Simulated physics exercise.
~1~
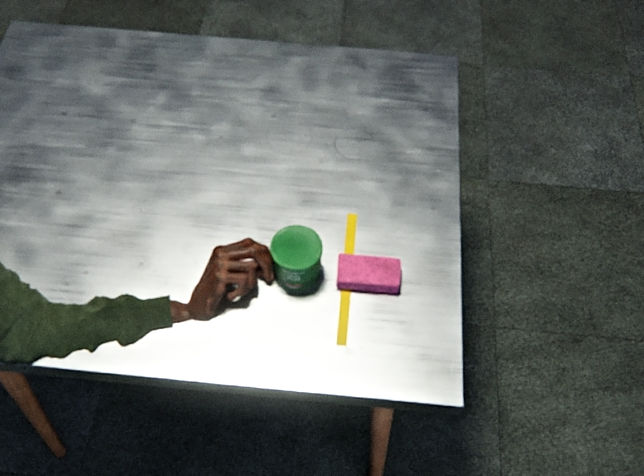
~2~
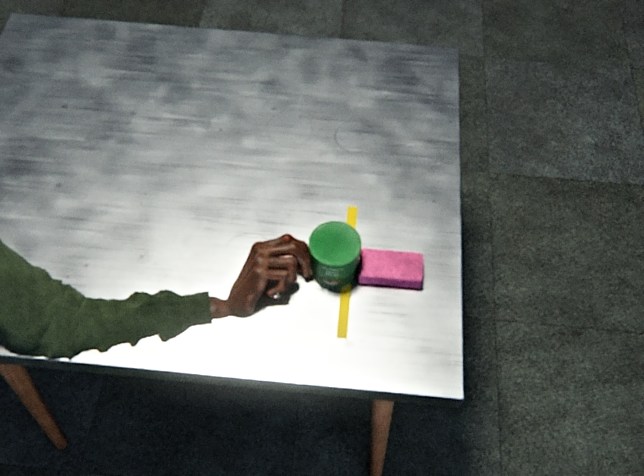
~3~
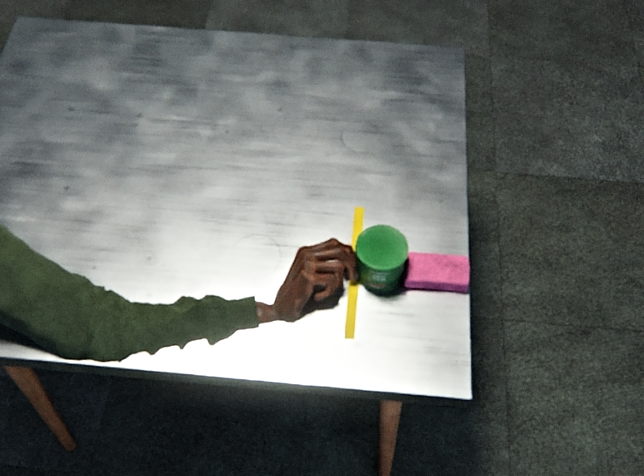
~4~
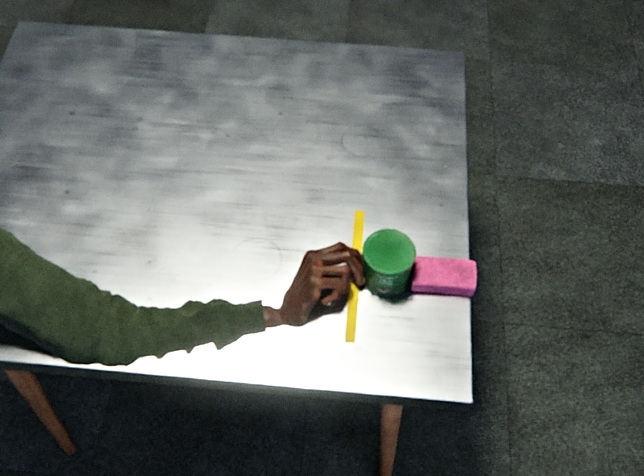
A hand pushes a green tin right, sliding a pink sponge to the table's edge.
